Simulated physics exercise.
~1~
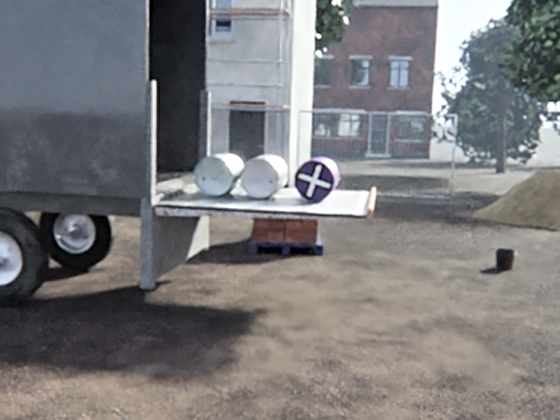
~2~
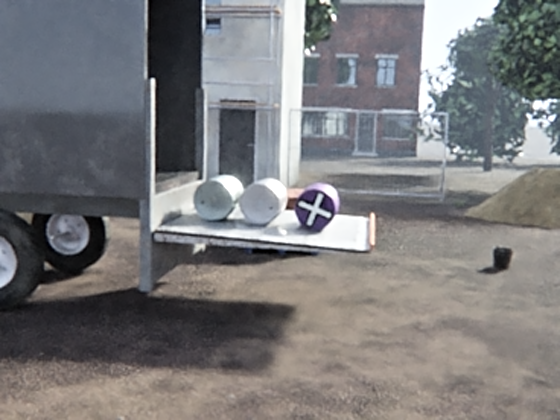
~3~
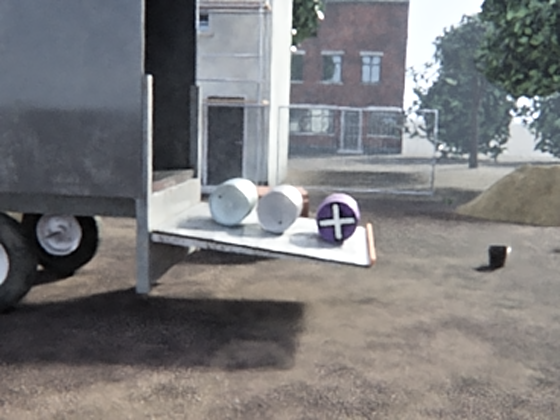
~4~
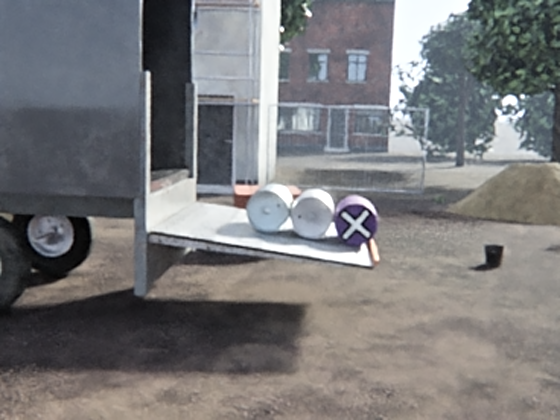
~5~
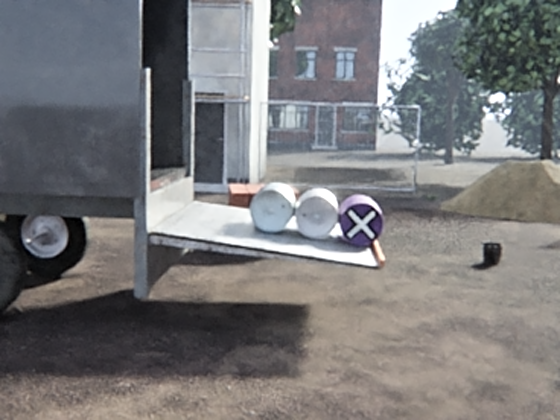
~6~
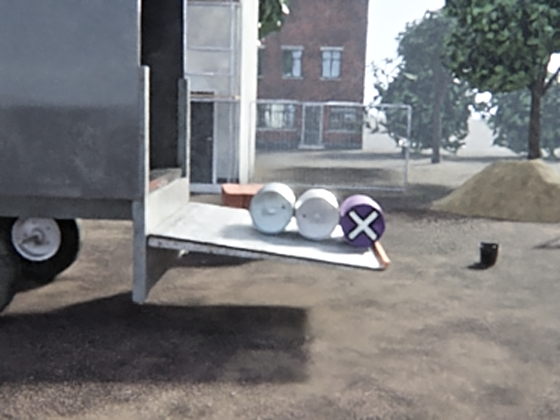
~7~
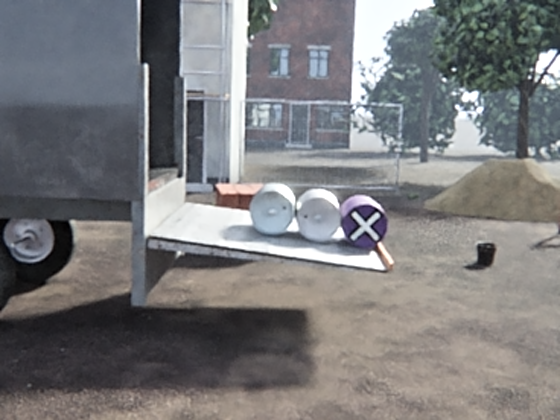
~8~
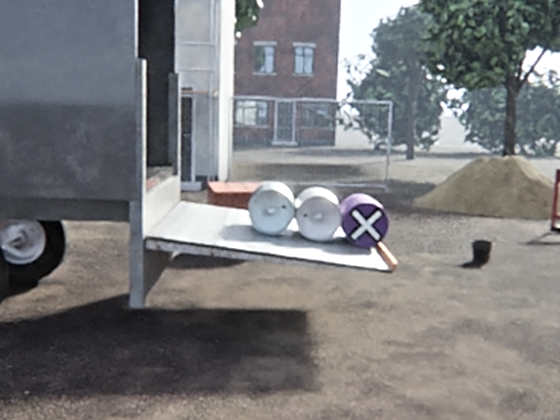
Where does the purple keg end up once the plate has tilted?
It stays on the tail-lift, held back near the plate's outer edge, with the two pale kegs resting to its left.
